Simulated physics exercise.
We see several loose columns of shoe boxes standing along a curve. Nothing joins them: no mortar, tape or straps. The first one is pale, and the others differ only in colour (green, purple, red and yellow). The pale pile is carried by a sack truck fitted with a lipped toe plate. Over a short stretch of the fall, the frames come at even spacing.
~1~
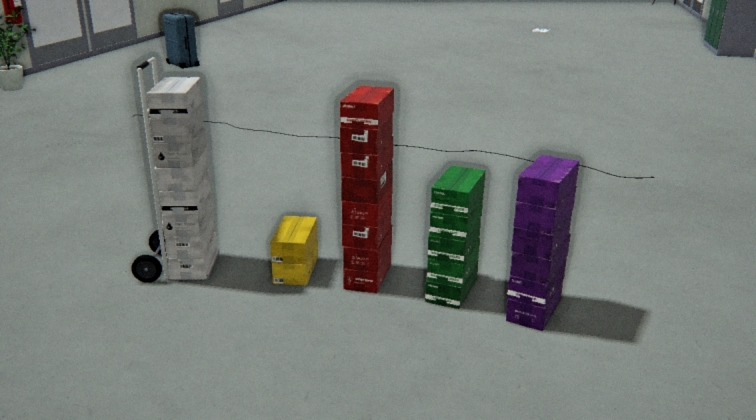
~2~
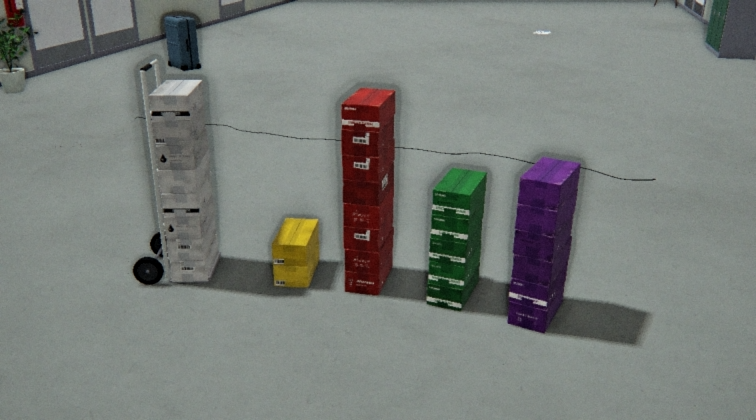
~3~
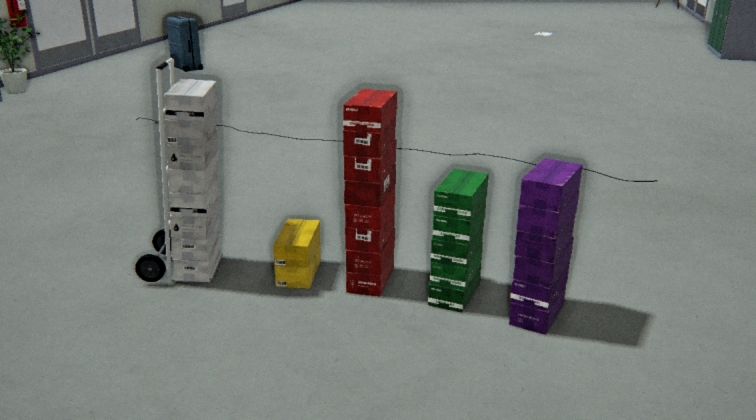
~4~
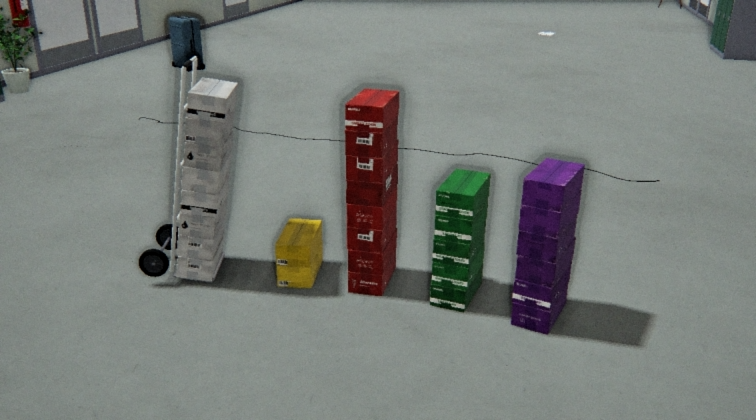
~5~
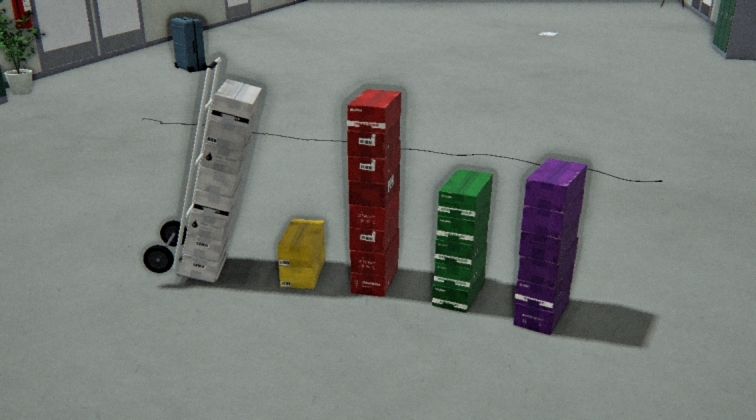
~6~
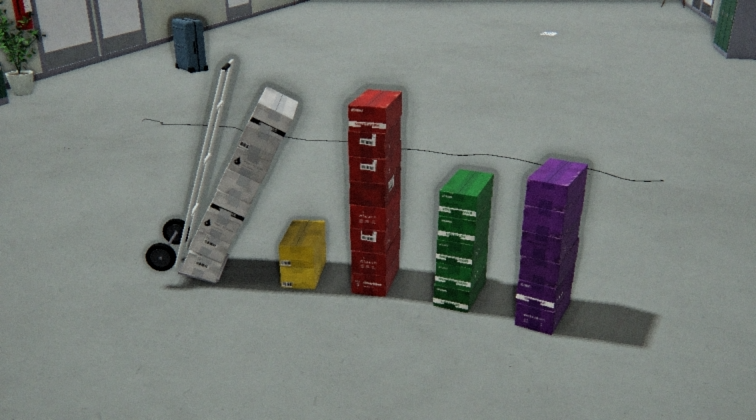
A pale stack of boxes on a hand truck tilts rightward toward a short yellow stack.
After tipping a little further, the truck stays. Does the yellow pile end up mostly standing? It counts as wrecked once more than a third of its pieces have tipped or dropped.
Yes.
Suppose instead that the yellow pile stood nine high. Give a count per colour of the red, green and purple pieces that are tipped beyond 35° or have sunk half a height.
Pieces down at the end - red: 7, green: 4, purple: 5.
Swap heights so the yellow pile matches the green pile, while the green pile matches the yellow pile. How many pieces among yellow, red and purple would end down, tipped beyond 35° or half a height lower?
The tally reads yellow 4, then red 8, then purple 4.
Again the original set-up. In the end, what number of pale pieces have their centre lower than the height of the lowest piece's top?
Pale pieces: 5.
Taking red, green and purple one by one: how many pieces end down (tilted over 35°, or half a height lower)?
Red 3, green 1, purple 5.
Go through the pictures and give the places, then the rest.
In the first picture (places mark the middle of the side facing us), truck frame (146, 114) level; top yellow box (294, 229); top red box (359, 116); the rest undisturbed.
Truck frame (148, 116) level; top yellow box (296, 231), in the second picture.
Truck frame (161, 114) rocked barely, top of the pale pile leaning barely; top yellow box (297, 232); the rest undisturbed, in the third picture.
Truck frame (181, 112) rocked a little, top of the pale pile leaning a little; top yellow box (299, 231); the rest undisturbed, in the fourth picture.
Truck frame (202, 112) rocked clearly, top of the pale pile leaning clearly; top yellow box (302, 232); the rest undisturbed, in the fifth picture.
Truck frame (213, 113) rocked clearly, top of the pale pile leaning clearly; top yellow box (303, 232); top green box (468, 182); the rest undisturbed, in the sixth picture.
Soon after the last picture, 7 of the pale pile down; none of the 2 yellow boxes down (0 of 21 in all colours); top yellow box unmoved.
A little later, 7 of the pale pile down; none of the 2 yellow boxes down (0 of 21 in all colours); top yellow box shifted a little; top red box leaning a little.
Later still, 7 of the pale pile down; none of the 2 yellow boxes down (4 of 21 in all colours); top yellow box shifted a little; top green box leaning steeply, some two heights lower.
After that, 7 of the pale pile down; none of the 2 yellow boxes down (9 of 21 in all colours); top yellow box shifted a little; top green box on its side.
At rest, 7 of the pale pile down; none of the 2 yellow boxes down (9 of 21 in all colours); top yellow box shifted a little; top purple box on its side. As the last picture would show them, middles, top yellow box near (307, 243).
